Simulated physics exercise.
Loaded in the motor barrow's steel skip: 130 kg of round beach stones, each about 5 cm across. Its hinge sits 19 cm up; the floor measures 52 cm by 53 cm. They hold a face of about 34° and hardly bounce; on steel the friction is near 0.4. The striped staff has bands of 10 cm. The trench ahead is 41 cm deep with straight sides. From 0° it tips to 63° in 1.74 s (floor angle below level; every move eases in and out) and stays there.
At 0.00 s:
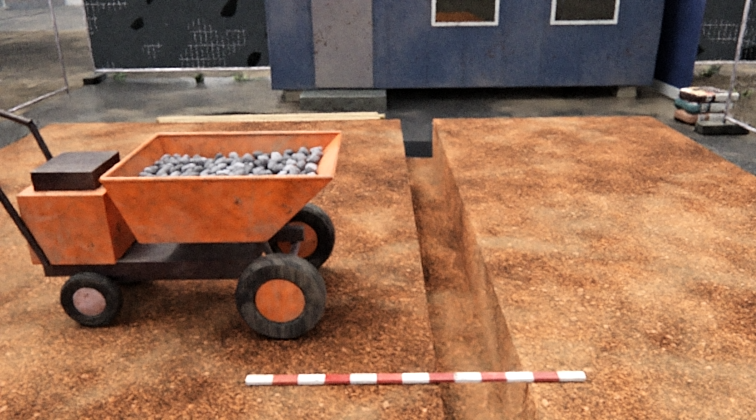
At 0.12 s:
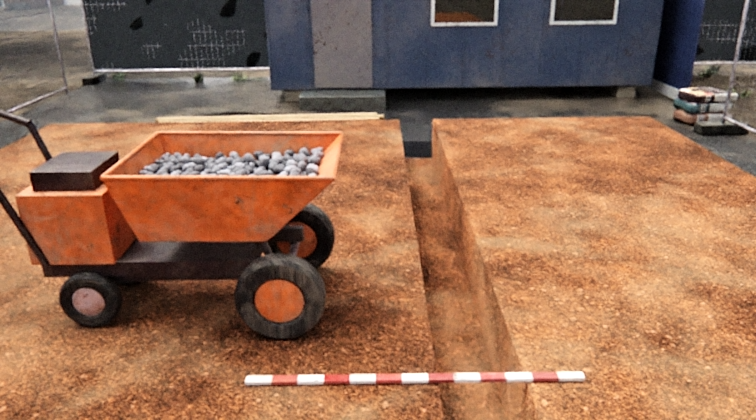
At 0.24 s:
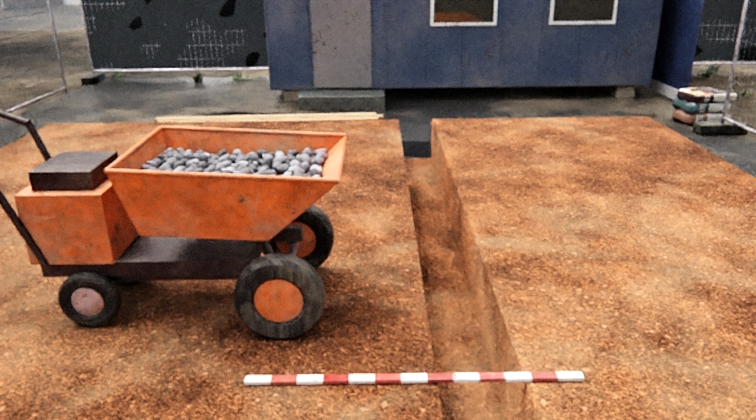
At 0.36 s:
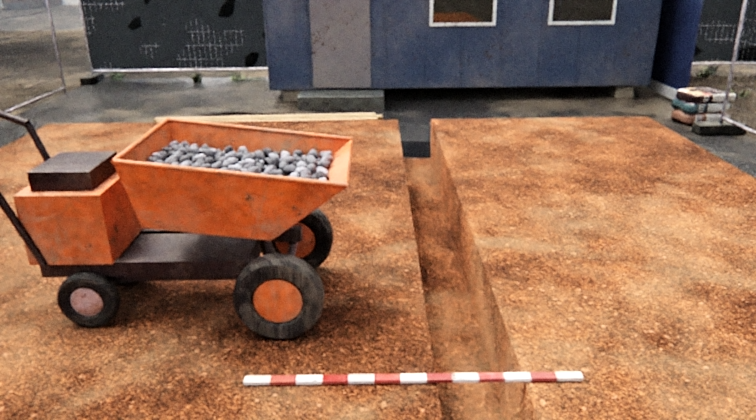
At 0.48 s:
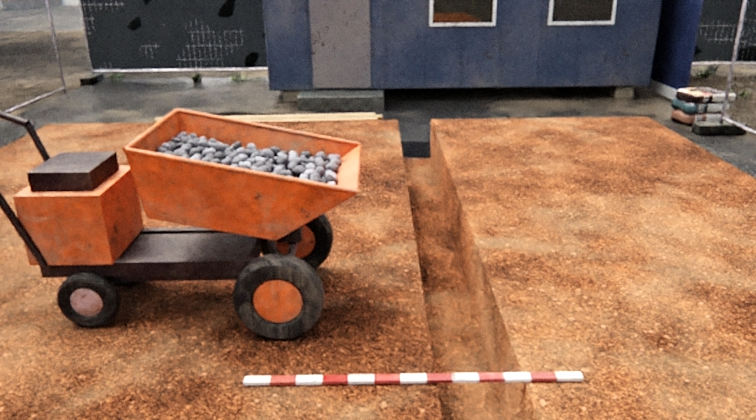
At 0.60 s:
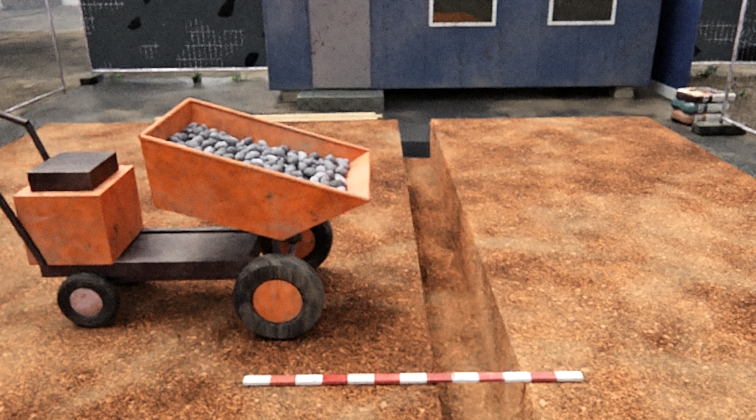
At the start, an orange motor barrow loaded with grey stones stands left of a narrow straight-sided trench, its skip level. The skip slowly begins tilting, its back end rising and its front lip dipping to the right, growing steeper while the wheels stay put on the brown ground.
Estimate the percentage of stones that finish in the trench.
Some 99 per cent of it.
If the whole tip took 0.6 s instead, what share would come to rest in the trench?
In that case some 80 per cent.
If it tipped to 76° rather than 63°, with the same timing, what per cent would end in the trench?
Then about 100 per cent.
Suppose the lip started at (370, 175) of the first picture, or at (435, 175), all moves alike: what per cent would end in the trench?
Near 70 per cent from the first place, 15 from the second.
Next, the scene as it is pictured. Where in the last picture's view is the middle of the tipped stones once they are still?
Near (460, 351).
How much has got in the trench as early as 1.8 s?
Some 50 per cent.
After 1.3 s the floor is at 53°; 100 % in the skip; the foremost stones are at (412, 229).
After 1.8 s the floor is at 63°; 47 % in the skip, 1 % short of the trench, 52 % in the trench; the foremost stones are at (490, 306).
After 2.2 s the floor is at 63°; 19 % in the skip, 1 % short of the trench, 80 % in the trench, 1 % past the trench; the foremost stones are at (519, 287).
After 4.1 s the floor is at 63°; 0 % in the skip, 99 % in the trench, 1 % past the trench; the foremost stones are at (529, 289).
